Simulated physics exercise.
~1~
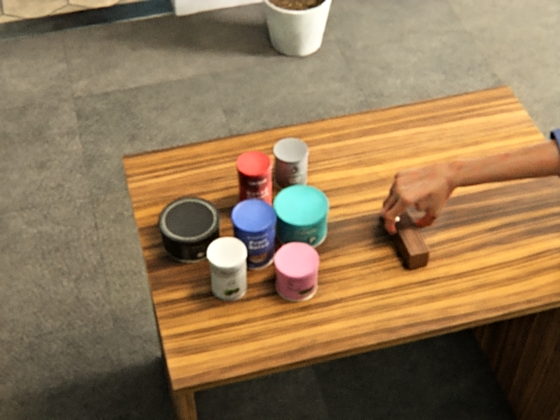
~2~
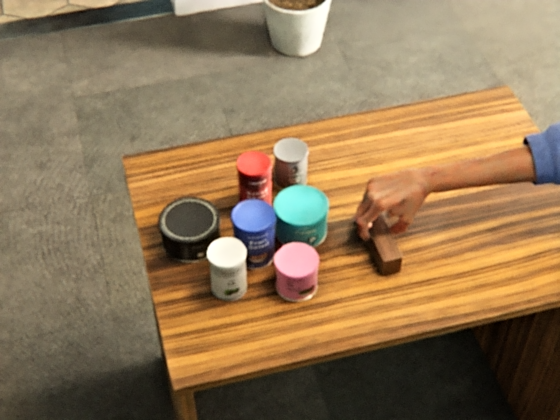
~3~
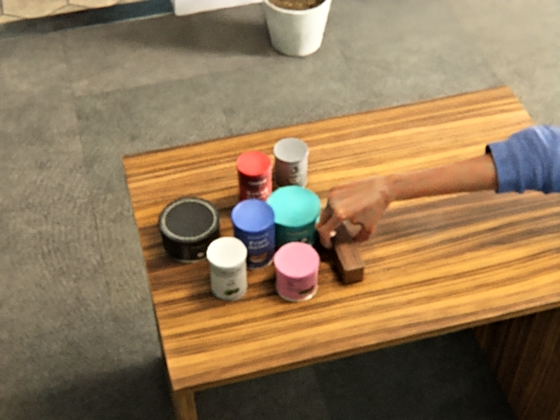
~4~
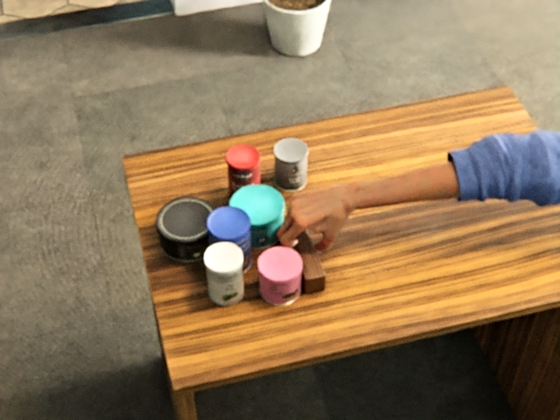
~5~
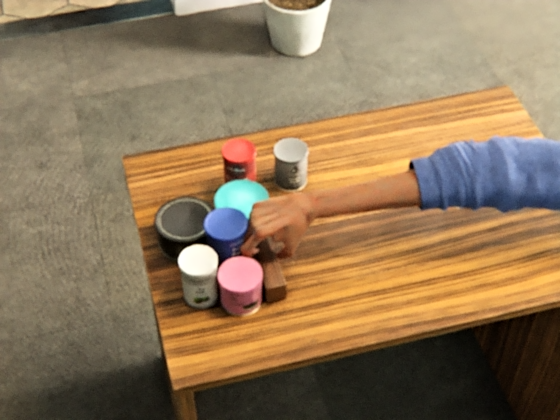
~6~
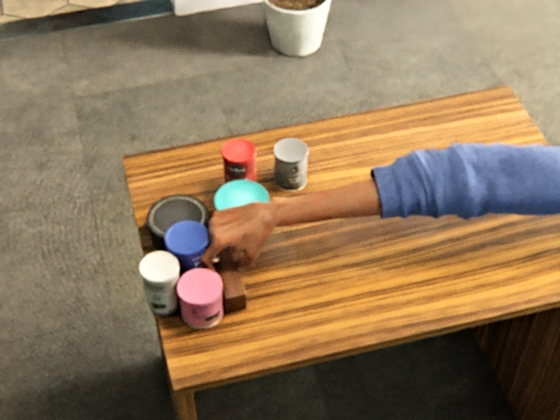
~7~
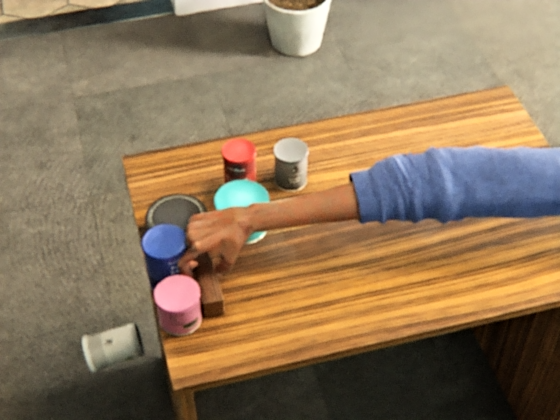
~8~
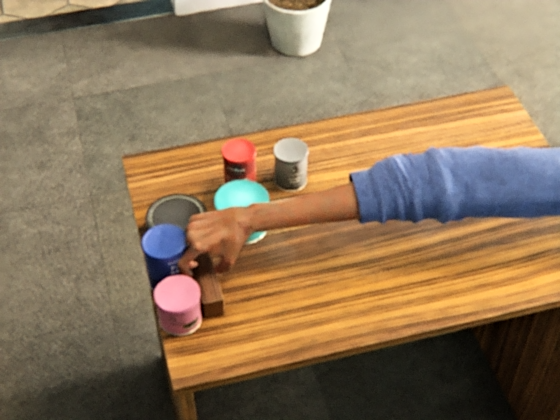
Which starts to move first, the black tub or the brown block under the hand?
The brown block starts to move first, and the black tub only shifts later, once the block has pushed well into the group.
